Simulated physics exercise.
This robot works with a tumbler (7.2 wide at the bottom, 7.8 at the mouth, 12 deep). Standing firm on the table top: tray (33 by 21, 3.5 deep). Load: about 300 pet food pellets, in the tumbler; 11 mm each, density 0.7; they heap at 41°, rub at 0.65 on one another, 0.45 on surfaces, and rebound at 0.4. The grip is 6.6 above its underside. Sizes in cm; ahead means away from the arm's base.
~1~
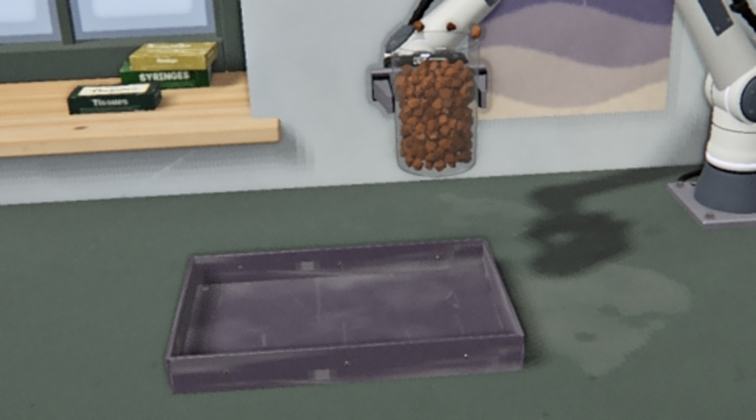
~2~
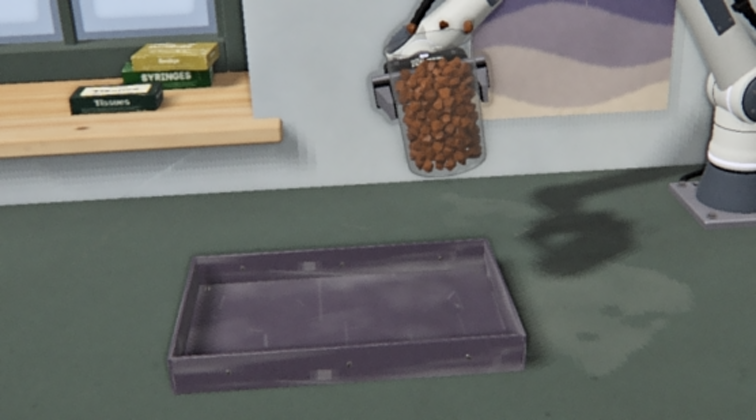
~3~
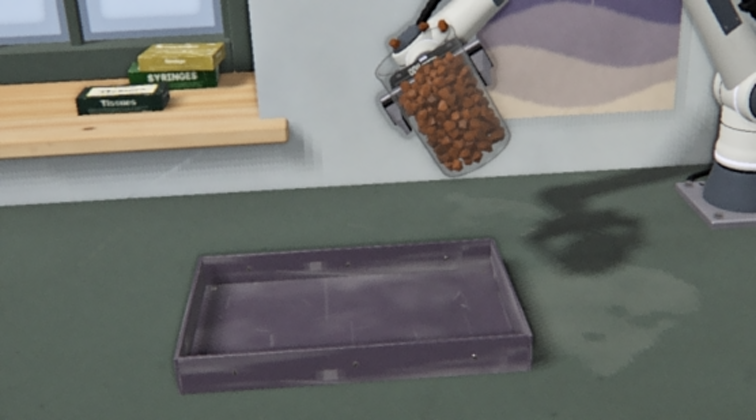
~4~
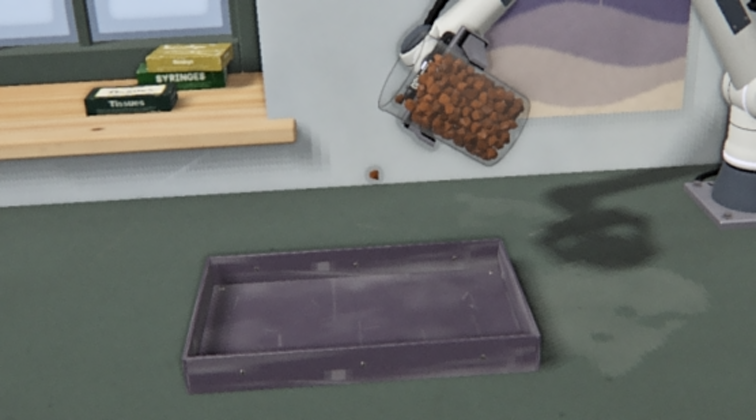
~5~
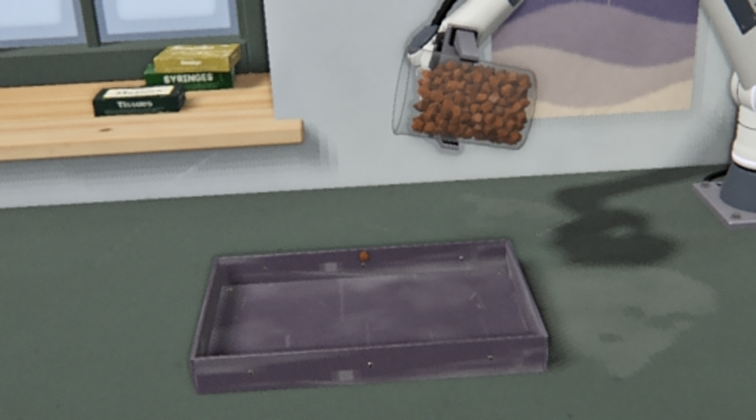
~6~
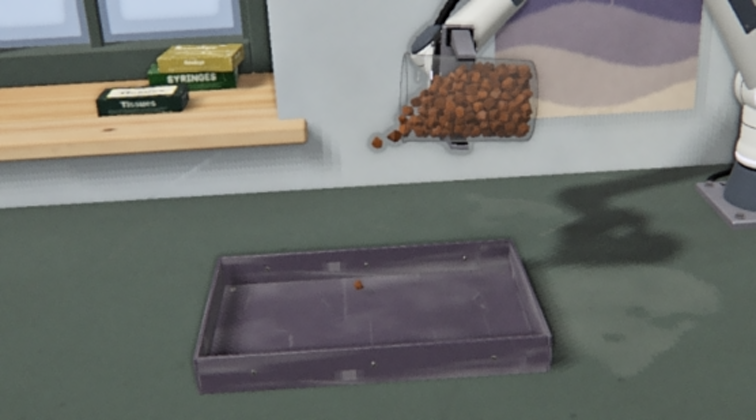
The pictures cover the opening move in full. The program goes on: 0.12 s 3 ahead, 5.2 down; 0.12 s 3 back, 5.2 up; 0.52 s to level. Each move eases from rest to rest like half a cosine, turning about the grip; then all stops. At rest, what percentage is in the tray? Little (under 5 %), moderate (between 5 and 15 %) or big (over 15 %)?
Share in the tray: Moderate (between 5 and 15 %).
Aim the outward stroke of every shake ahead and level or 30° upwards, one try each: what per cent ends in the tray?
About 65 and 85 per cent.
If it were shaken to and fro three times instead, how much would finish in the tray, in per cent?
It would be near 25 per cent.
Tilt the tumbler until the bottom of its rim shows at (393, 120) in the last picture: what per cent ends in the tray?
About 5 per cent.
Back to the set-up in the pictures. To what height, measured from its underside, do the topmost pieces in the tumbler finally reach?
Roughly 11.5 cm.
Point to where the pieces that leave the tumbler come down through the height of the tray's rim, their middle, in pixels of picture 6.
Near (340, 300).
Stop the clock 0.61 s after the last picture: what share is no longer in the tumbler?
Near 10 per cent so far.
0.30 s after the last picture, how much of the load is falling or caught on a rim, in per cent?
Some 6 per cent.
Then, 0.30 s later, tilted 82° forward, highest piece 27 above the table; 271 in the tumbler, 10 in the tray, 19 in flight or on a rim.
Then, 0.61 s later, tilted 17° forward, highest piece 29 above the table; 268 in the tumbler, 32 in the tray.
Then, 0.96 s later, level, highest piece 29 above the table; 268 in the tumbler, 32 in the tray.
Then, 2.01 s later, level, highest piece 29 above the table; 268 in the tumbler, 32 in the tray.
At rest, 268 in the tumbler, 32 in the tray. That is 11 % in the tray.
